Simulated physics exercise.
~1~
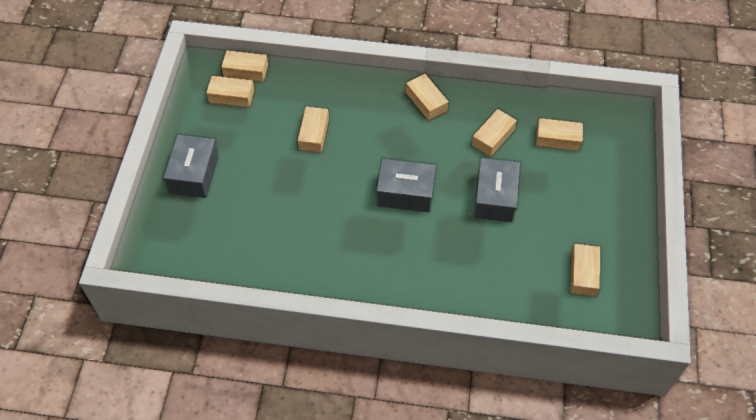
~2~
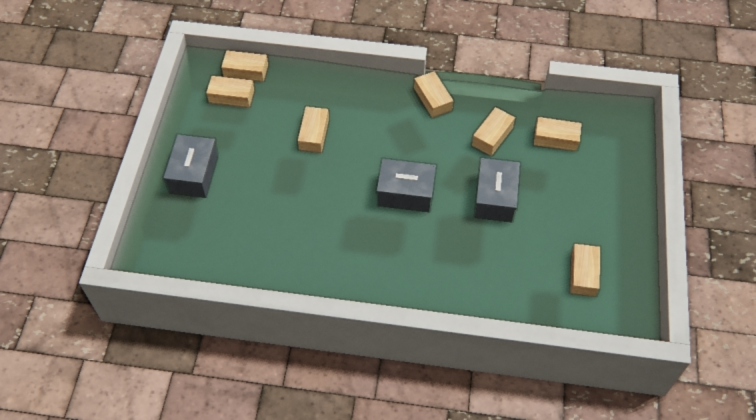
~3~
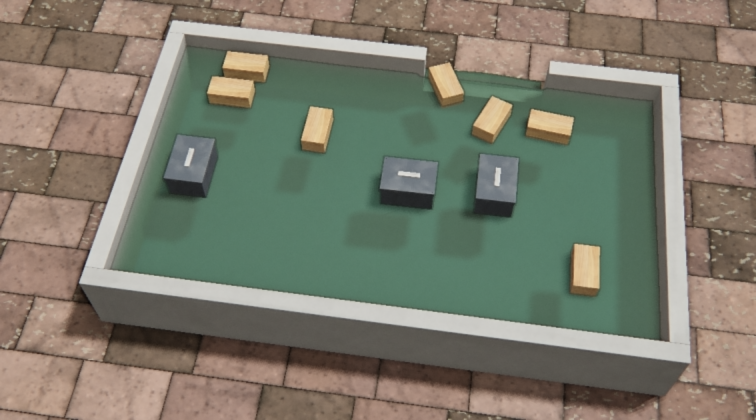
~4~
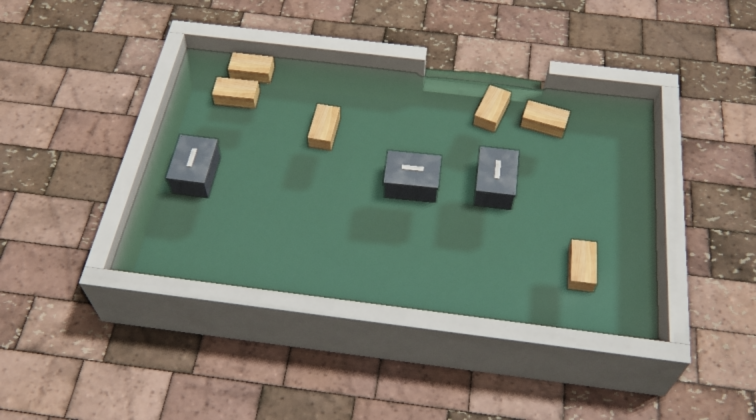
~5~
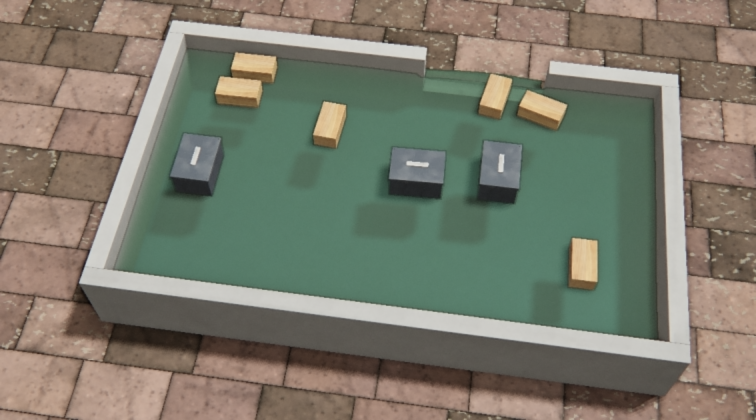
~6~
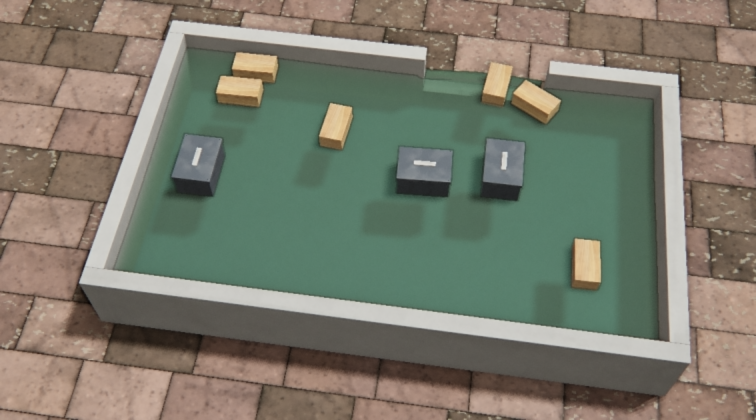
A section of the pool's far wall disappears, and a nearby wooden block drifts to the opening and out of view; two more float toward the gap while the remaining wooden blocks and three dark boxes shift slightly.
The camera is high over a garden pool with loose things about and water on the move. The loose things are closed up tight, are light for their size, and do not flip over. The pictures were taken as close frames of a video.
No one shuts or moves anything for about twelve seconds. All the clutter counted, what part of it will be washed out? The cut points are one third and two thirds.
It falls between one third and two thirds.
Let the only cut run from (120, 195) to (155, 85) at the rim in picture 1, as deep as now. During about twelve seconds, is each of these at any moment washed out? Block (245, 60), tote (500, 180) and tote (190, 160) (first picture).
In that order: Washed out, no, gone.
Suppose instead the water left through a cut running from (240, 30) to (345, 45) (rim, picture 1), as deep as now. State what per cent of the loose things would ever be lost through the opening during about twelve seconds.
40 %.
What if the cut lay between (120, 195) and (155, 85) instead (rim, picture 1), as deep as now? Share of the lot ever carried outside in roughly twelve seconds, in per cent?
Share out: Near 40 %.
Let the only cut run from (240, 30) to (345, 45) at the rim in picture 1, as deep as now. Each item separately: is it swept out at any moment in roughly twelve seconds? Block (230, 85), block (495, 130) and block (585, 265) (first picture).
Escapes, remains, remains.
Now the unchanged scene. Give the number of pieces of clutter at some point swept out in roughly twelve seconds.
6 in total.
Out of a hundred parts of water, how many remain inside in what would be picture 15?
I'd put it close to 80 percent.
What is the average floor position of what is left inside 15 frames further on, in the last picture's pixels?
Roughly (370, 158).
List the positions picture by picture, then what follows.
A block at (495, 128) floats; a block at (561, 130), afloat; 0 of 10 have shifted, in the first frame.
A block at (494, 127) floats, close to its start; a block at (559, 129) floats; 1 of 10 have shifted, in the second frame.
A block at (493, 115) floats, close to its start; a block at (551, 122), afloat, close to its start; 4 of 10 have shifted, in the third frame.
A block at (493, 104), afloat, close to its start; a block at (546, 114) floats, close to its start; 6 of 10 have shifted, in the fourth frame.
A block at (496, 92) floats, a stride from its start; a block at (543, 105), afloat, close to its start; 9 of 10 have shifted, in the fifth frame.
A block at (498, 80) floats, a stride from its start; a block at (537, 97) floats, a stride from its start; 10 of 10 have shifted, in the sixth frame.
A moment on, 2 of 10 are out; 8 afloat.
Next, 3 of 10 are out; 7 afloat.
Later, 4 of 10 are out; 6 afloat.
In the end, 6 of 10 are out; 4 afloat.
